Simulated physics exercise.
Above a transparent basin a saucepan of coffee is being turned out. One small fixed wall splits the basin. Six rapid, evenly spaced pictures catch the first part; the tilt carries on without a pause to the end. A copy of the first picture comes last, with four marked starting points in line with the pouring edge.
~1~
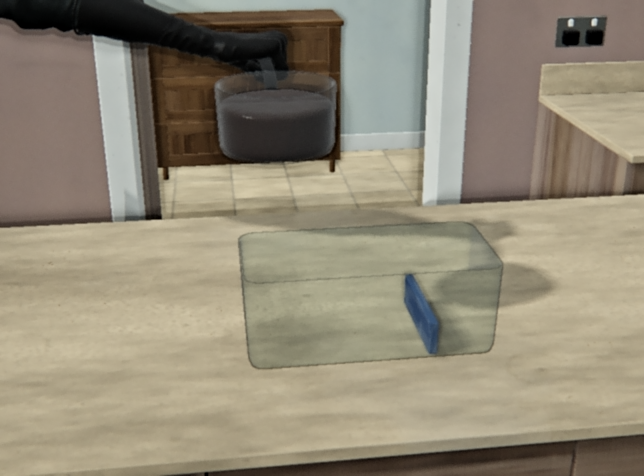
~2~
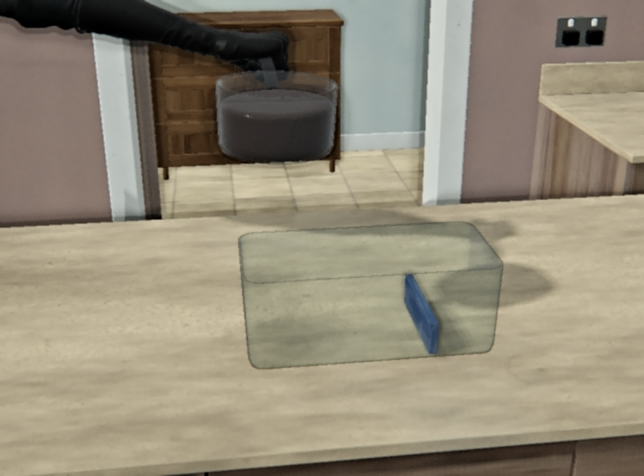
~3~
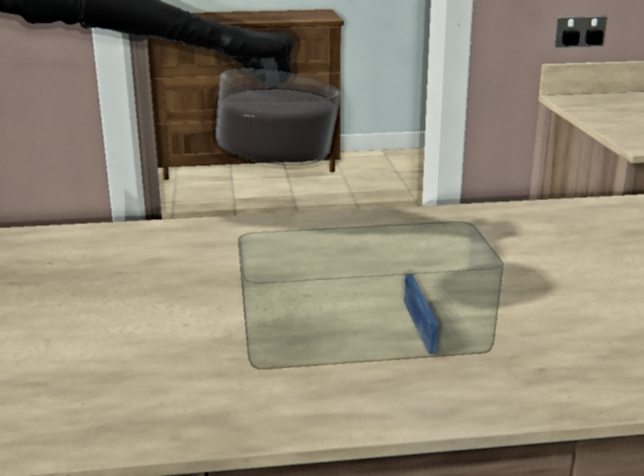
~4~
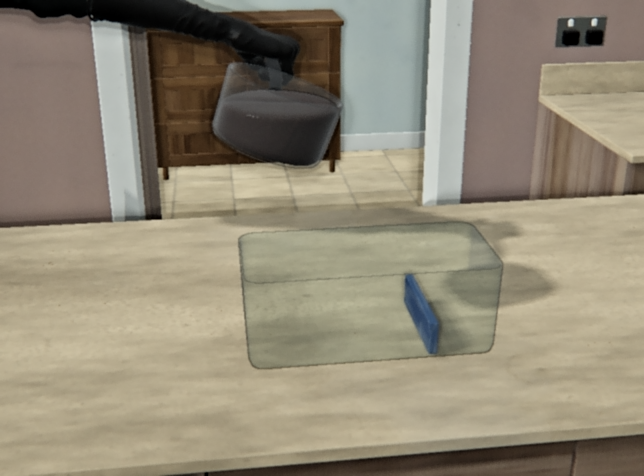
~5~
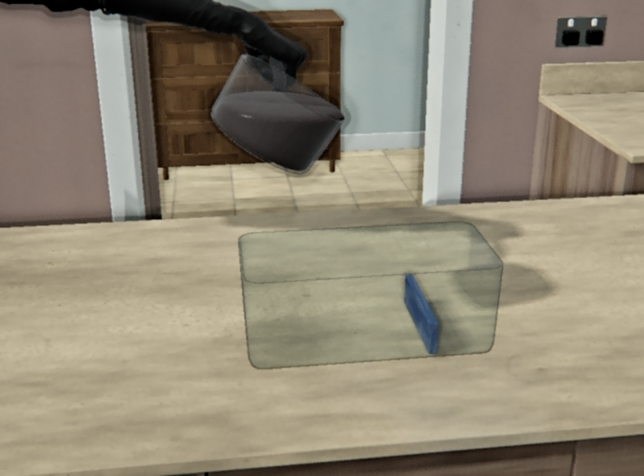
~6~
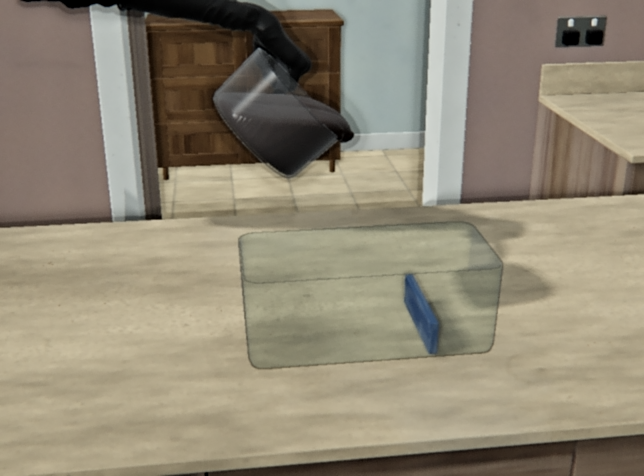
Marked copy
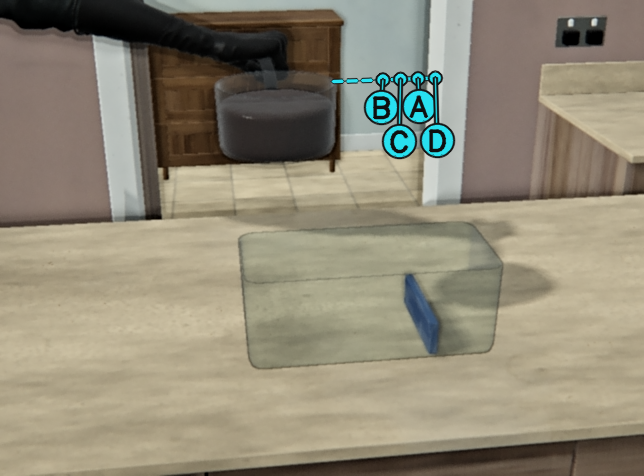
The clip opens on a black arm holding a see-through container of dark liquid upright above a clear basin with a blue divider inside, on a wooden counter. The arm tilts the container slowly, then more steeply toward the right, until dark liquid just crosses its lowered lip.
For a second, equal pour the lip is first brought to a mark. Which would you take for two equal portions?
Use dot B.
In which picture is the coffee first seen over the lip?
In picture 5.
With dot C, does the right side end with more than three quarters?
No, it does not.
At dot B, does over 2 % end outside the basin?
Yes.
In cyan, A at (418, 78); B at (382, 79); C at (400, 79); D at (435, 78).
With A, about 30 % ends left of the wall and 63 % right of it; 6 % is lost outside.
With B, about 46 % ends left of the wall and 47 % right of it; 6 % is lost outside.
With C, about 33 % ends left of the wall and 61 % right of it; 6 % is lost outside.
With D, about 27 % ends left of the wall and 61 % right of it; 12 % is lost outside.
